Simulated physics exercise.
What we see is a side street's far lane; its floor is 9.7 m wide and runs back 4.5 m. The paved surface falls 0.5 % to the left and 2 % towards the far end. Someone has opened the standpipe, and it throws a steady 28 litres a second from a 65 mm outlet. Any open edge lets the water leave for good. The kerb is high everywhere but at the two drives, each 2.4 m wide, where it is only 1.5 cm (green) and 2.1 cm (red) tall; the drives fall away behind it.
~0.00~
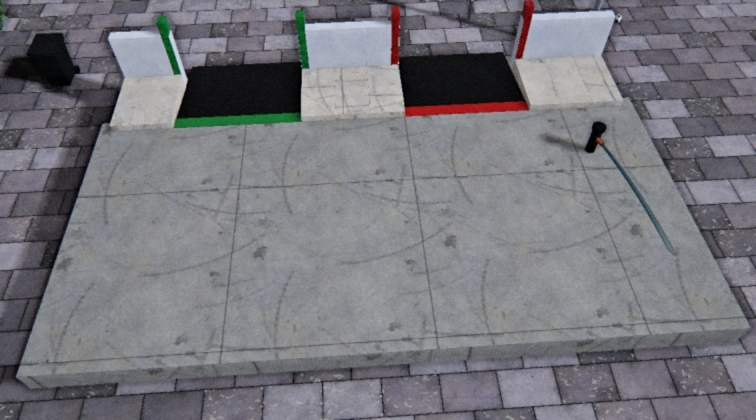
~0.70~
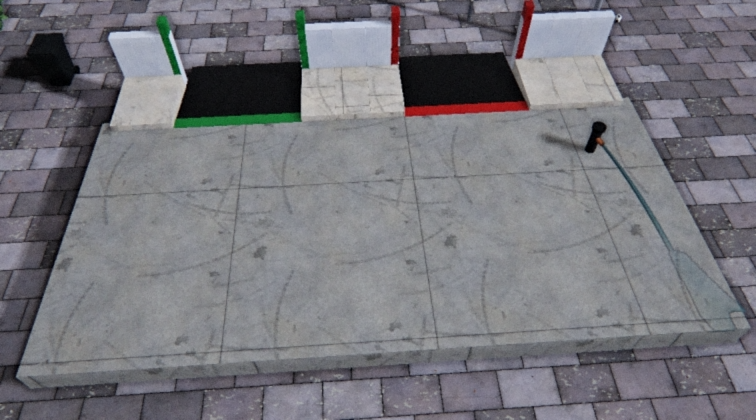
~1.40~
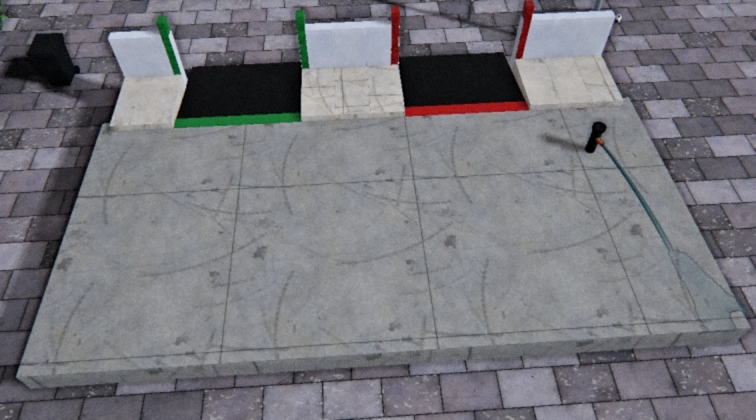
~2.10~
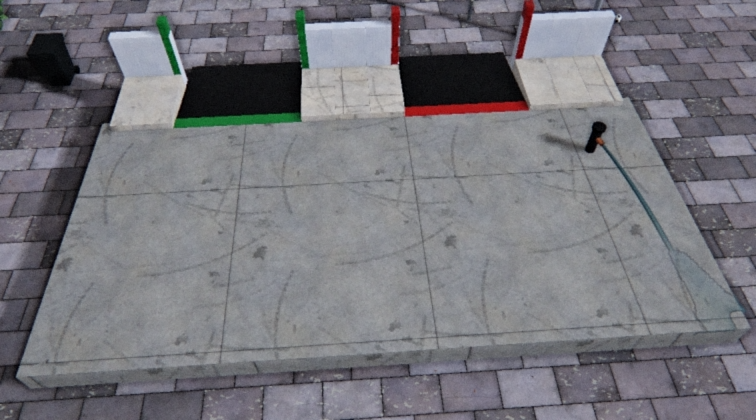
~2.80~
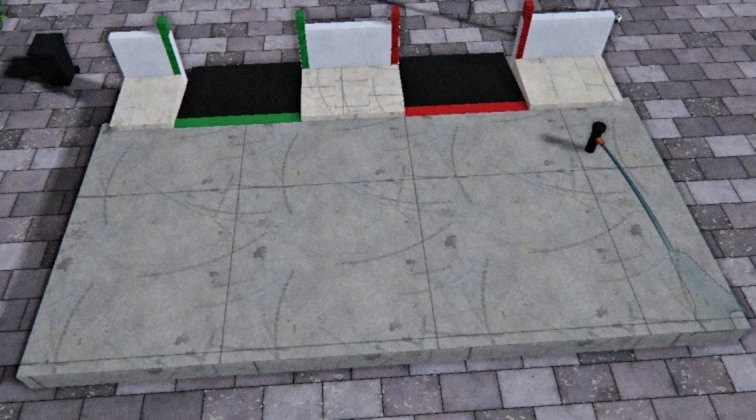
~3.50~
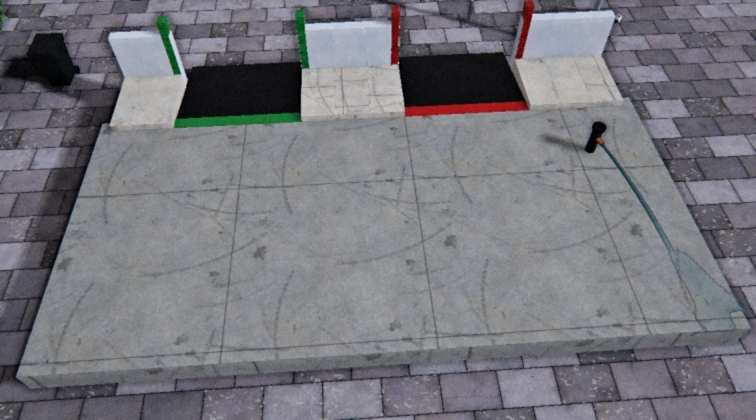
Water jets from a small spout onto grey paving, spreads at the right, then barely changes.
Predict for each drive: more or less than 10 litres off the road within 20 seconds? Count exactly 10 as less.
Green driveway - less. Red driveway - less.
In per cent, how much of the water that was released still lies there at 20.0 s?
Around 2 out of every hundred.
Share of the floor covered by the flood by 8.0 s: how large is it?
Something like 0 percent is wet.
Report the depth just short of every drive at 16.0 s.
In centimetres, green: 0.0; red: 0.0.
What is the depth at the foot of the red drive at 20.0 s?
Some 0.0 cm.
After 5.0 s water covers under 5 % of the floor and is deepest (11 cm) near (730, 313); green driveway not reached, red driveway not reached.
After 8.0 s water covers under 5 % of the floor and is deepest (11 cm) near (730, 313); green driveway not reached, red driveway not reached.
After 12.0 s water covers under 5 % of the floor and is deepest (12 cm) near (730, 313); green driveway not reached, red driveway not reached.
After 16.0 s water covers under 5 % of the floor and is deepest (12 cm) near (730, 313); green driveway not reached, red driveway not reached.
After 20.0 s water covers under 5 % of the floor and is deepest (12 cm) near (730, 313); green driveway not reached, red driveway not reached.
